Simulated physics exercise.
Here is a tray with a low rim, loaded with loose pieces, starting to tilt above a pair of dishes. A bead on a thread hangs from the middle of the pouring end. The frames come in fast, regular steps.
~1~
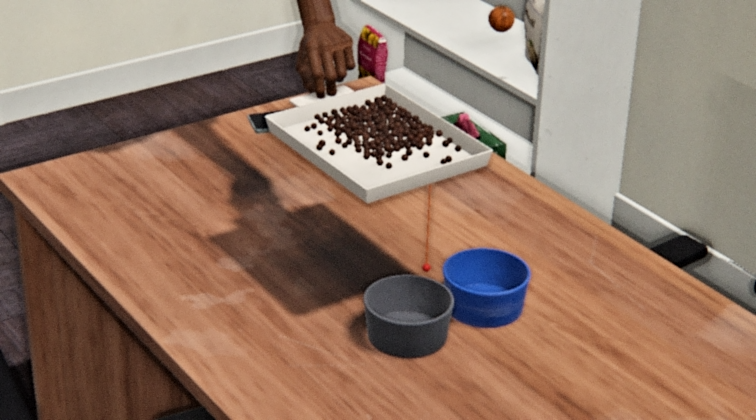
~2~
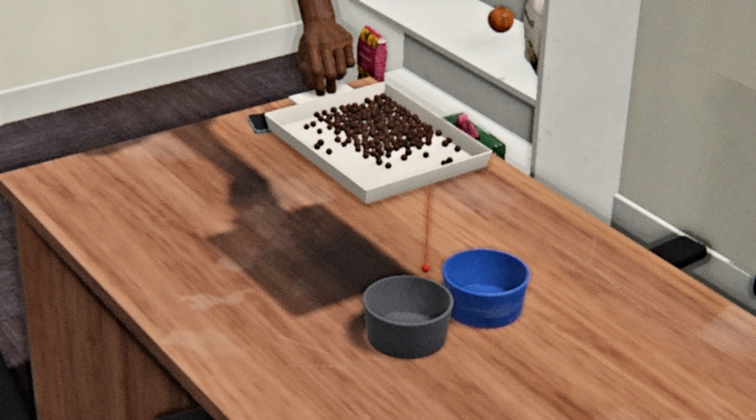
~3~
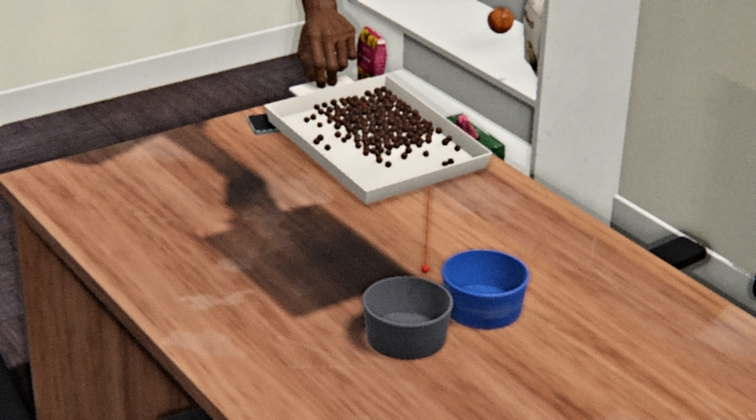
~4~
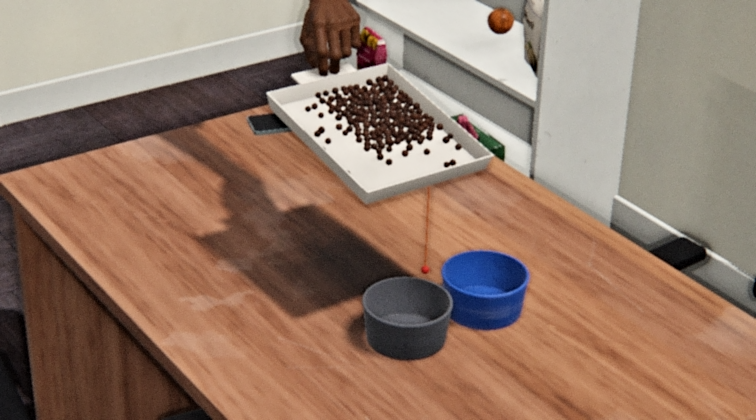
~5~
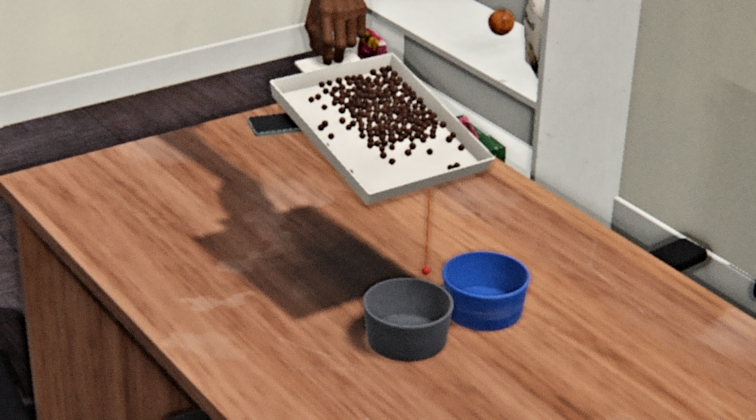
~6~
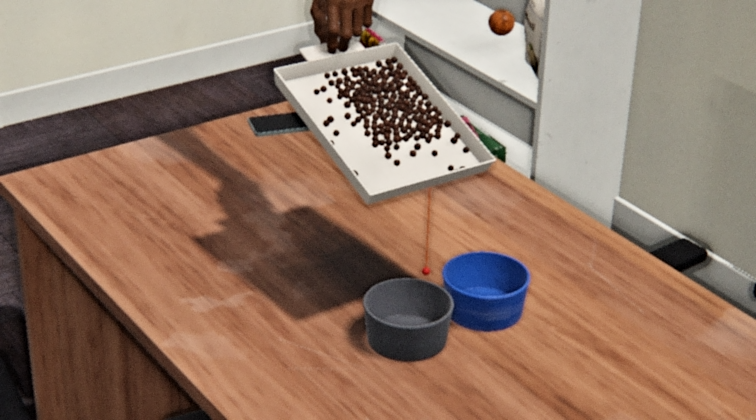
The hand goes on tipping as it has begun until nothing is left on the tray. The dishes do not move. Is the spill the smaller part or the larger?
They take over half between them.
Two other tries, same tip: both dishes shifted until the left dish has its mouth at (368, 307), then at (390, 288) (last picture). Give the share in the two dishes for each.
Roughly 30 per cent, and 10 per cent.
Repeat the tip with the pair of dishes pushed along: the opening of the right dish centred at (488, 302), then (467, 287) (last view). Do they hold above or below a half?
One: Most of it. Two: The larger part.
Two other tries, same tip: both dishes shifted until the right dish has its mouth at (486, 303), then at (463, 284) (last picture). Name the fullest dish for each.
First right, then the dish on the right.
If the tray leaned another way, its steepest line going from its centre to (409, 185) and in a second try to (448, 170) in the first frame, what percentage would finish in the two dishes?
Near 60 % and 90 %.
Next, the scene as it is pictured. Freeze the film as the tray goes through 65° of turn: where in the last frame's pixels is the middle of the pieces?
Near (450, 172).
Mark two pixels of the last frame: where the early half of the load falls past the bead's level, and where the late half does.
First near (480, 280), later near (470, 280).
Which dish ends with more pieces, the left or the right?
That is the right one.
Soon, tray tipped steeply; most on the tray; a stray few in the right dish; a small part outside both; a small part in the air.
A while on, tray tipped past a quarter turn; about a quarter on the tray; a small part in the left dish; about a quarter in the right dish; a small part outside both; about a third in the air.
Towards the end, tray tipped past a quarter turn; about a quarter in the left dish; about half in the right dish; about a third outside both; a stray few in the air.
Finally, tray tipped past a quarter turn; about a quarter in the left dish; about half in the right dish; about a third outside both.
